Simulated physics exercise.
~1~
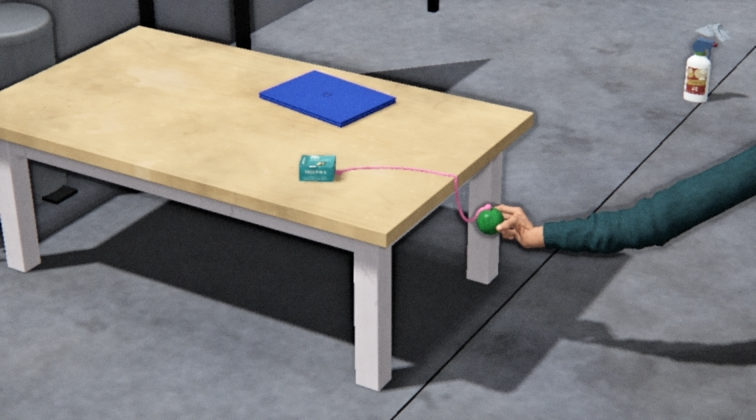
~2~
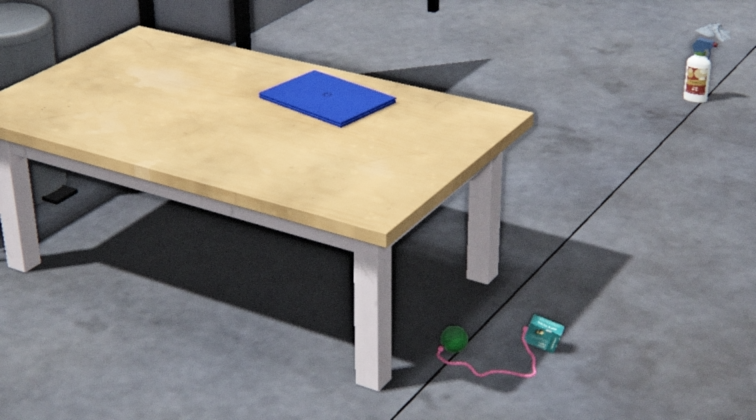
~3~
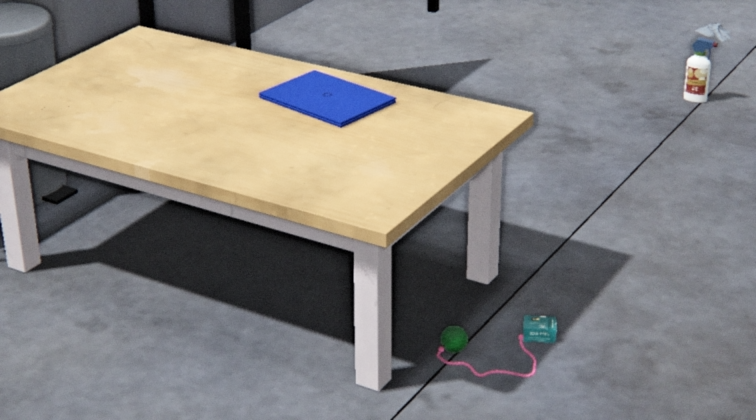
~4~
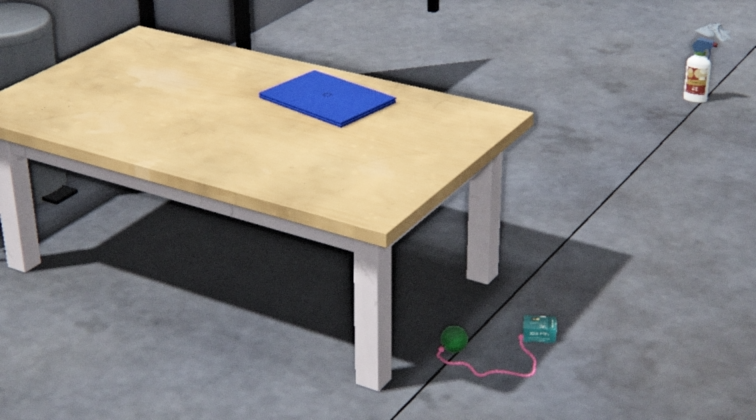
A green apple, held in a hand beside a wooden-topped workbench, hangs on to one end of a pink shoelace that runs over the edge to a small turquoise box on top. A blue laptop lies farther back on the bench, and a spray bottle stands on the grey floor. The hand lets go and withdraws, and the apple drops to the floor. The box is pulled over the edge after it and lands to the right of the apple. It shifts slightly, then everything rests, the lace curving between them and the laptop unmoved.
